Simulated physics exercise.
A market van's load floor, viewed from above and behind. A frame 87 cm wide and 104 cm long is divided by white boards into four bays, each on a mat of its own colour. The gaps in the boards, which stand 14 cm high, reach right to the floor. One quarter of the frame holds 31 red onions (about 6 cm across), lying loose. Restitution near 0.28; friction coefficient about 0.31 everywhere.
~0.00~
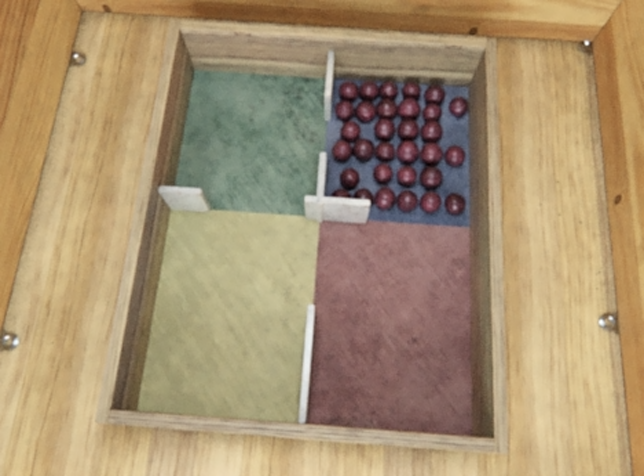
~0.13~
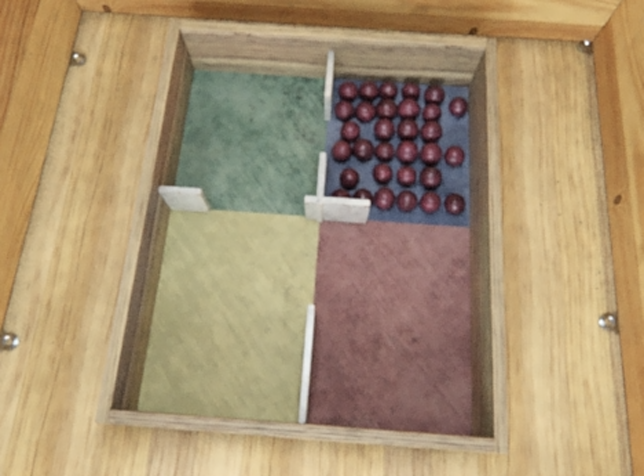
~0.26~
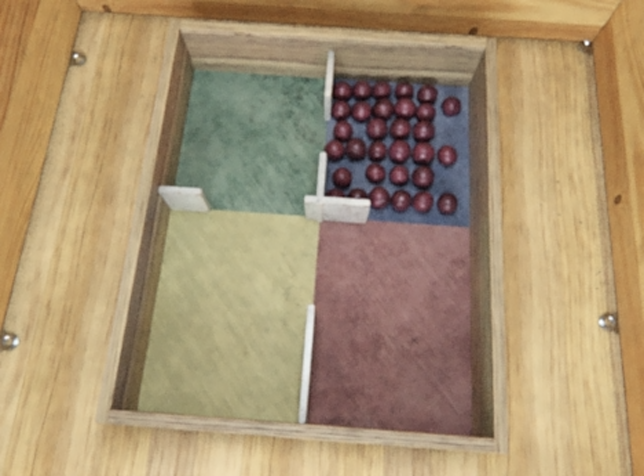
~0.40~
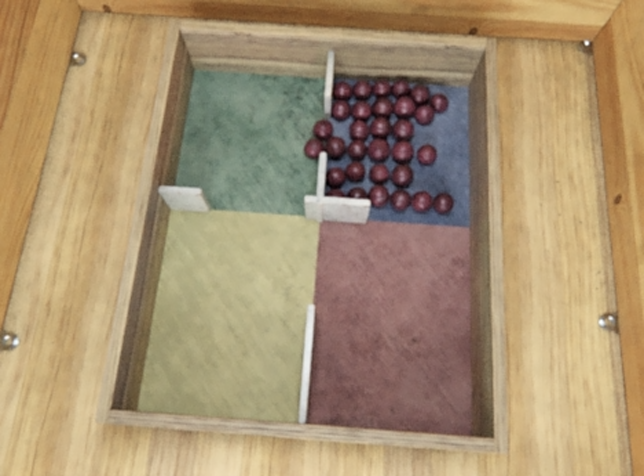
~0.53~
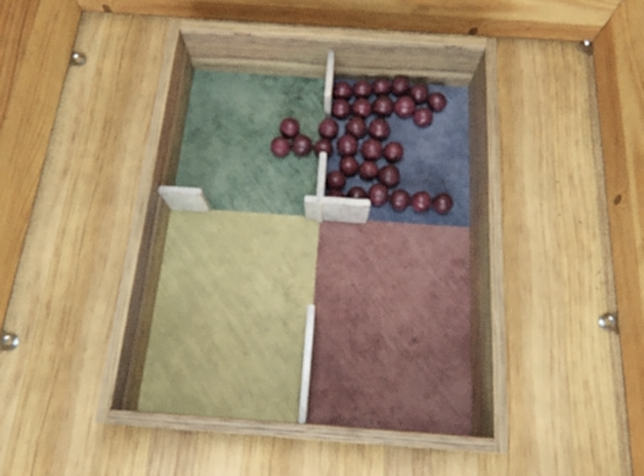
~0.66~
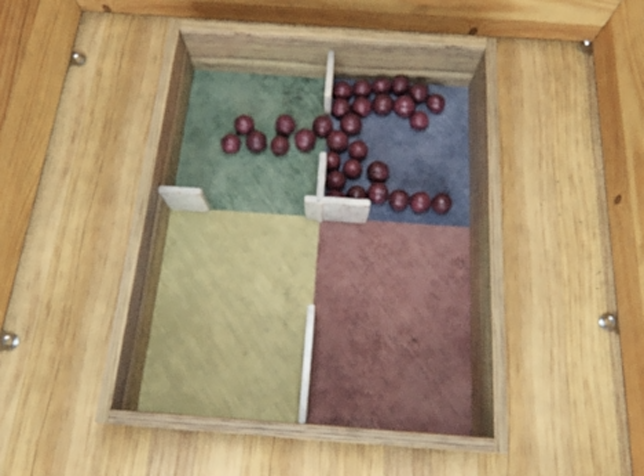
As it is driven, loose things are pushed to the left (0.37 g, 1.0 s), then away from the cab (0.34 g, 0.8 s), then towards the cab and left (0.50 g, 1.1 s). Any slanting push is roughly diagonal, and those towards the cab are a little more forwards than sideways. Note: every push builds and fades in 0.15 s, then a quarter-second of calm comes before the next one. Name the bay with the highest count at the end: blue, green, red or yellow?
It is the green one.
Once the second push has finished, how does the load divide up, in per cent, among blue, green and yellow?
By that time it's blue at 30 percent, green at 30 percent and yellow at 10 percent.
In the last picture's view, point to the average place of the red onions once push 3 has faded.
Centred roughly on pixel (244, 135).
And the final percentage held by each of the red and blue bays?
Roughly red 0 %, blue 10 %.
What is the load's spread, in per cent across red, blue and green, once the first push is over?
Shares - red: 0, blue: 50, green: 50 (per cent).
After push 1 (1.24 s), 17 in the blue bay and 14 in the green bay.
After push 2 (2.29 s), 8 in the red bay, 9 in the blue bay, 10 in the green bay and 4 in the yellow bay.
After push 3 (3.64 s), 1 in the red bay, 3 in the blue bay, 20 in the green bay and 7 in the yellow bay.
Final count (at 4.24 s), 1 in the red bay, 3 in the blue bay, 20 in the green bay and 7 in the yellow bay.
